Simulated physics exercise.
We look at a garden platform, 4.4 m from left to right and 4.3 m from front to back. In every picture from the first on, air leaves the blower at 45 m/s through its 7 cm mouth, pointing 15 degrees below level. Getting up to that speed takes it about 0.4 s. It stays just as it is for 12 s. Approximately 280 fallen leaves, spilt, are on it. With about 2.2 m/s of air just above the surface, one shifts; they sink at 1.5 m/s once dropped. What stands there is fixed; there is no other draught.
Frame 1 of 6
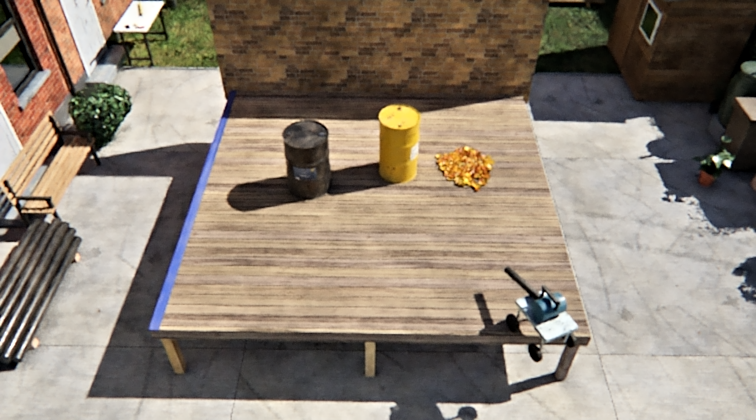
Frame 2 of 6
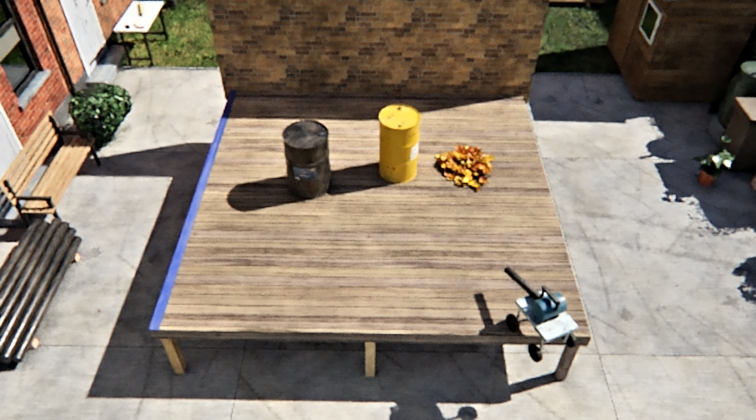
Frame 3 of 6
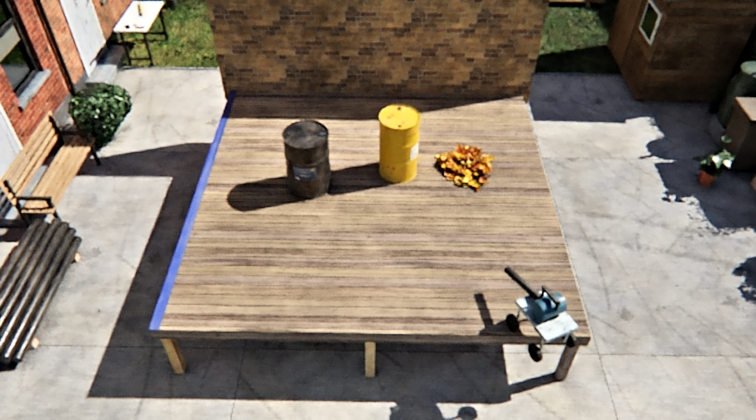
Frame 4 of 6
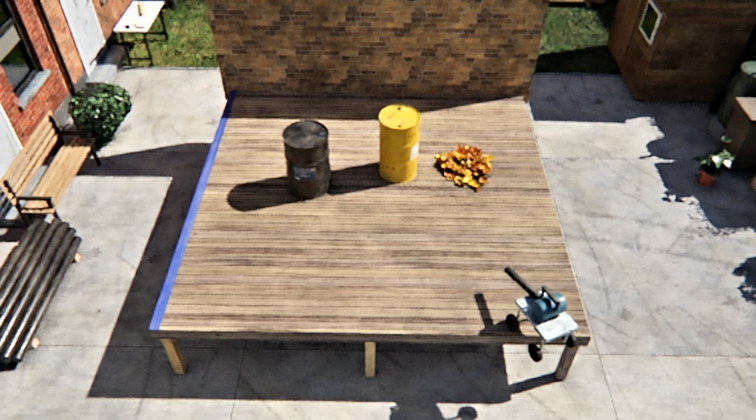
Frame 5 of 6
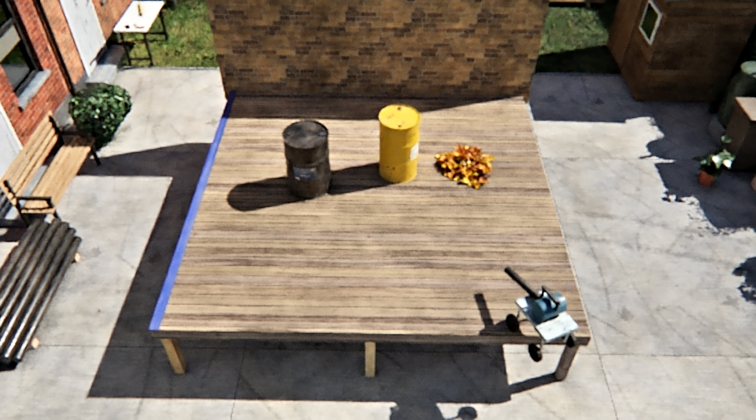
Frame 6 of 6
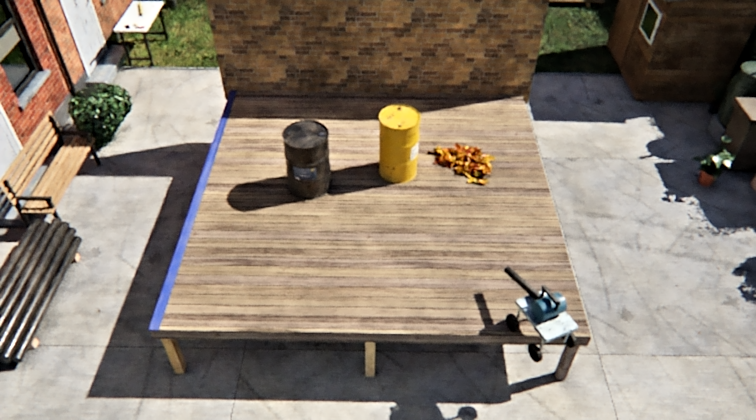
The video shows a wooden platform with a dark barrel, a yellow barrel, a pile of orange and yellow leaves and a blower at the near right corner; the leaves stay in place at first, then some shift slightly.
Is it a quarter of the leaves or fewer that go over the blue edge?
Yes. At most a quarter lost.
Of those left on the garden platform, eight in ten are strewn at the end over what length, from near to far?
Spread: Approx. 0.8 m.
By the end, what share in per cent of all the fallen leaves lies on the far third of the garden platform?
Something close to 100 % ends up there.
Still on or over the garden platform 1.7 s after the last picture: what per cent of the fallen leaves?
About 100 per cent remain.
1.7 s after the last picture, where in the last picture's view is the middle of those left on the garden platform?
About (454, 105).
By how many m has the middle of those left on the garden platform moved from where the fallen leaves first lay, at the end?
I'd say around 1.6 m.
Then, 1.7 s after the last picture the count stands so, 0 % are over the blue edge; the middle of those still in play is near (454, 105).
Then, 3.1 s after the last picture the count stands so, 1 % are over the blue edge; the middle of those still in play is near (455, 101).
Then, 5.8 s after the last picture the count stands so, 2 % are over the blue edge; the middle of those still in play is near (457, 100).
Then, 11.2 s after the last picture, at the end, 2 % are over the blue edge; the middle of those still in play is near (457, 100).
